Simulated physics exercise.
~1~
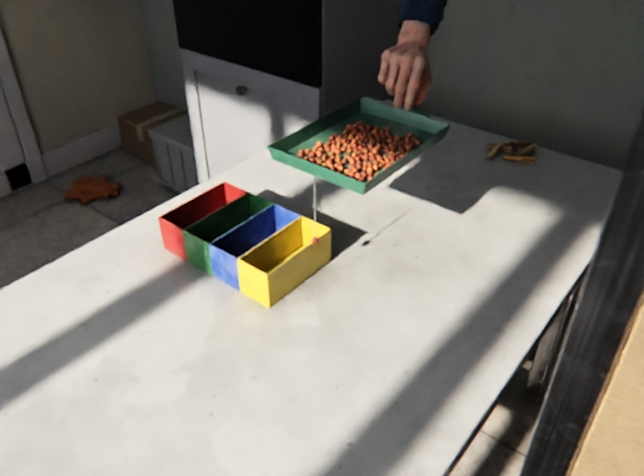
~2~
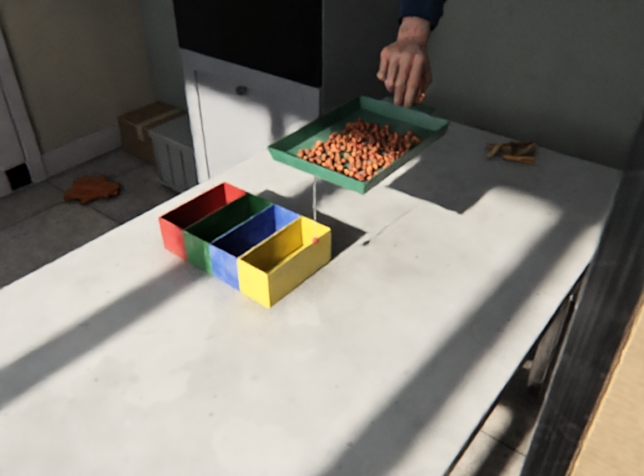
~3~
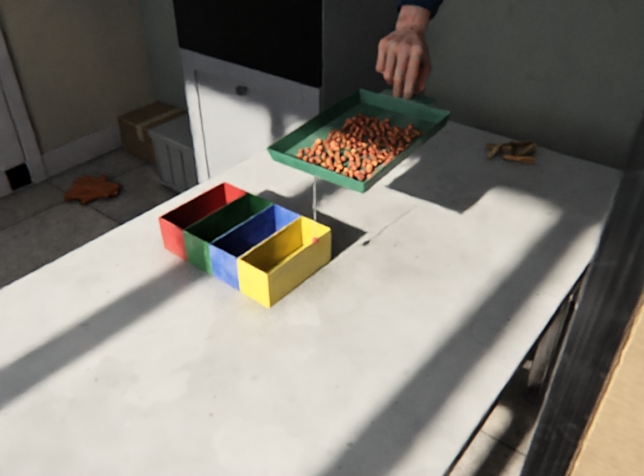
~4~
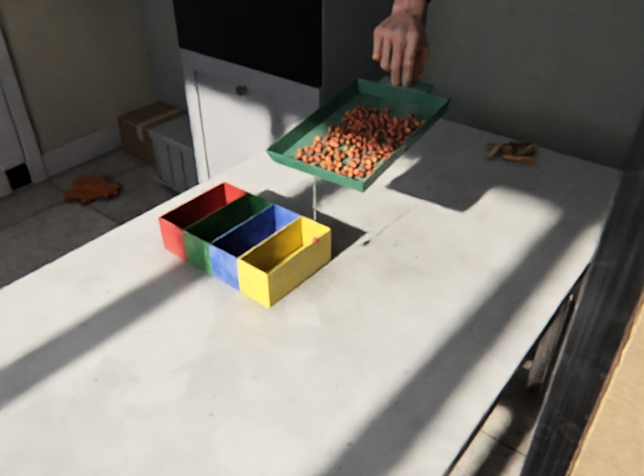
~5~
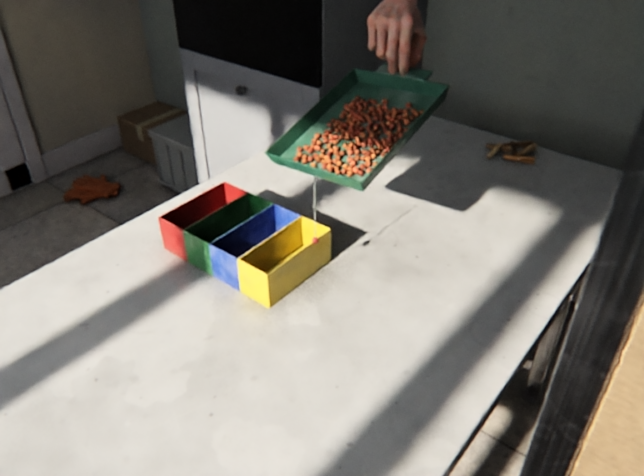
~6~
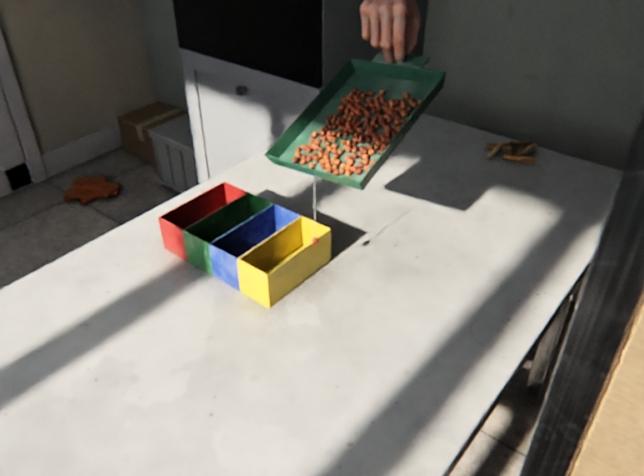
Green tray of small brown pellets tilting gradually toward its lower left corner as a hand raises its far end above four coloured cells.
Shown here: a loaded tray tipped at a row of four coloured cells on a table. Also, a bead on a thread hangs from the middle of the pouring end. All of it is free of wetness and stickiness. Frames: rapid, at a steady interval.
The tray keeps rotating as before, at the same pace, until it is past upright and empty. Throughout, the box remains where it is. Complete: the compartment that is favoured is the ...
... Yellow one.
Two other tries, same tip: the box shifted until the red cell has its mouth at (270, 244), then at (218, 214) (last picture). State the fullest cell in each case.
The red cell, then blue.
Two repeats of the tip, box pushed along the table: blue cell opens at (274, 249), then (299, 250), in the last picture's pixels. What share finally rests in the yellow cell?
Close to 30 in a hundred first, close to 10 in a hundred second.
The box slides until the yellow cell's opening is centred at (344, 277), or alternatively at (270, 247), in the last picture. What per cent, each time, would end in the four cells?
First placement near 100 percent, second near 60 percent.
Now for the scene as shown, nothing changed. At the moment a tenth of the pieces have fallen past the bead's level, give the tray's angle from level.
My estimate is some 115 degrees.
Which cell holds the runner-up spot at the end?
The blue cell.
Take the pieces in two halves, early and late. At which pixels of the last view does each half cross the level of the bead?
First around (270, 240), afterwards around (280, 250).
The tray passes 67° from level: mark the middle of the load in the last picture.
Centre estimate: (312, 145).
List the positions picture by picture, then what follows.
In the first picture, corners of the pouring end (273, 146) and (364, 181), level; middle of the load (360, 148), clay pellets; bead on its thread (315, 240); red cell (173, 236); green cell (198, 250); blue cell (225, 265); yellow cell (253, 280).
In the second picture, corners of the pouring end (272, 146) and (364, 180), level; middle of the load (360, 147).
In the third picture, corners of the pouring end (272, 147) and (363, 180), tipped barely, lowest at the left corner; middle of the load (360, 143).
In the fourth picture, corners of the pouring end (271, 149) and (362, 179), tipped a little, lowest at the left corner; middle of the load (364, 141).
In the fifth picture, corners of the pouring end (270, 151) and (360, 179), tipped clearly, lowest at the left corner; middle of the load (363, 135).
In the sixth picture, corners of the pouring end (269, 153) and (358, 179), tipped clearly, lowest at the left corner; middle of the load (356, 128); red cell (173, 236); green cell (198, 250); blue cell (225, 265); yellow cell (253, 280).
Just after the last frame, tray tipped steeply; almost all on the tray; just a few falling or outside the box.
A moment on, tray tipped past a quarter turn; almost all on the tray; just a few in the blue cell; just a few in the yellow cell; just a few falling or outside the box.
Further on, tray tipped past a quarter turn; roughly half in the yellow cell; roughly a quarter in the blue cell; roughly a third falling or outside the box.
When it is over, tray tipped past a quarter turn; roughly half in the yellow cell; roughly a quarter in the blue cell; not one in the green cell; not one in the red cell; roughly a third outside the box.
